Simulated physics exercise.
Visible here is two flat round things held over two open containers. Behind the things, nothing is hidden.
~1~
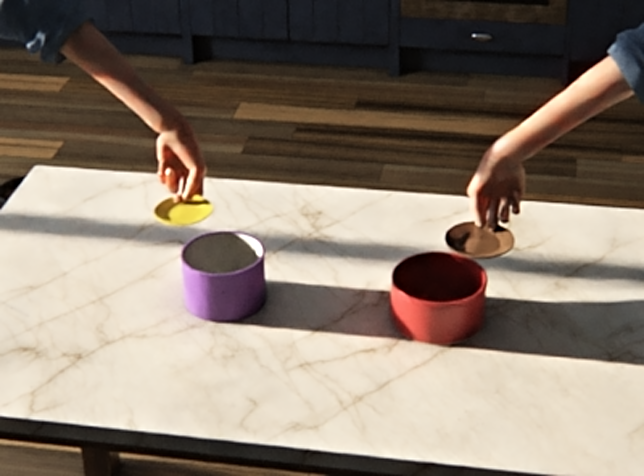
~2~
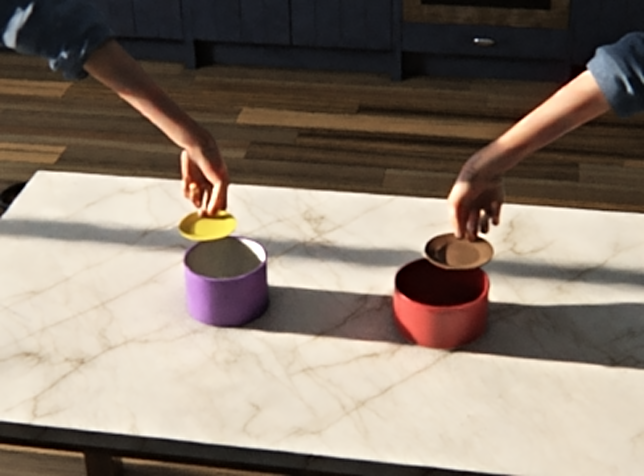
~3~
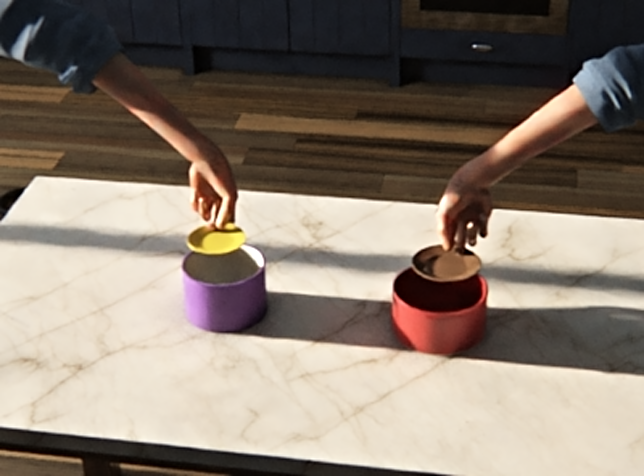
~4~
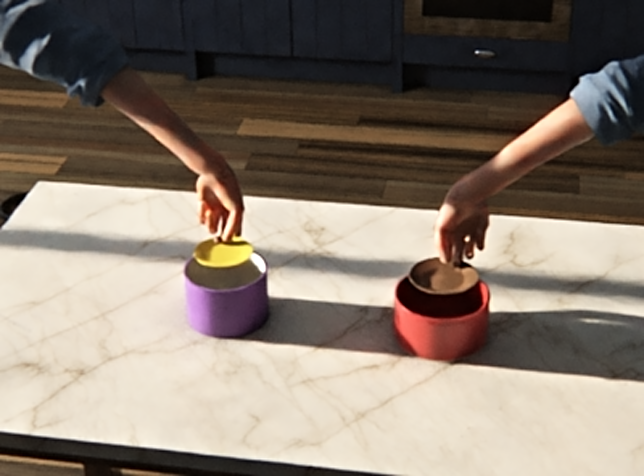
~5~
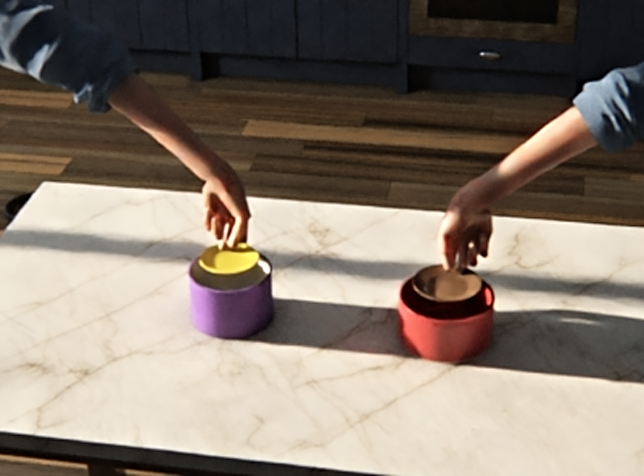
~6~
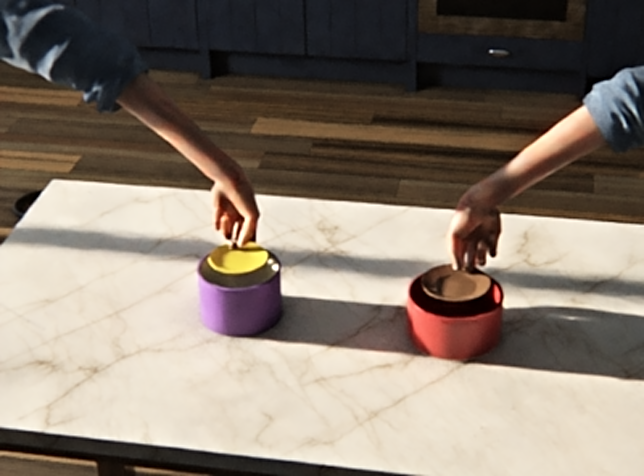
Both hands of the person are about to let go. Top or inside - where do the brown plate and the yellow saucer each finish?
The brown plate finishes inside, the yellow saucer finishes inside.
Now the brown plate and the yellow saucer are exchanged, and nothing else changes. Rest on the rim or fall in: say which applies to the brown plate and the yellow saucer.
For the brown plate, it drops in; for the yellow saucer, it drops in.
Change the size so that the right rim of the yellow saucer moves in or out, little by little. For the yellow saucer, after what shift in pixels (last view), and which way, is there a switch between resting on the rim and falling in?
I'd put it at roughly 12 pixels, moving right.
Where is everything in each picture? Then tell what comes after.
Still on the way; brown plate (479, 242); yellow saucer (183, 212); left pot (224, 276), in the first picture.
Still on the way; yellow saucer (208, 227); right jar (441, 302), in the second picture.
Still on the way; brown plate (446, 265); left pot (225, 286), in the third picture.
Still on the way; yellow saucer (224, 253); right jar (441, 314), in the fourth picture.
Still on the way; brown plate (447, 285); left pot (232, 293), in the fifth picture.
In place, still held; brown plate (456, 285); yellow saucer (238, 259); right jar (455, 313), in the sixth picture.
Then, 0.12 s later than the last frame, brown plate shifted a little near (455, 300); yellow saucer shifted a little near (239, 275).
Then, 0.18 s later than the last frame, brown plate fallen near (454, 329); yellow saucer dropping near (241, 306).
When it is over, the brown plate slips past the rim, near (454, 328); the yellow saucer slips past the rim, near (242, 309).
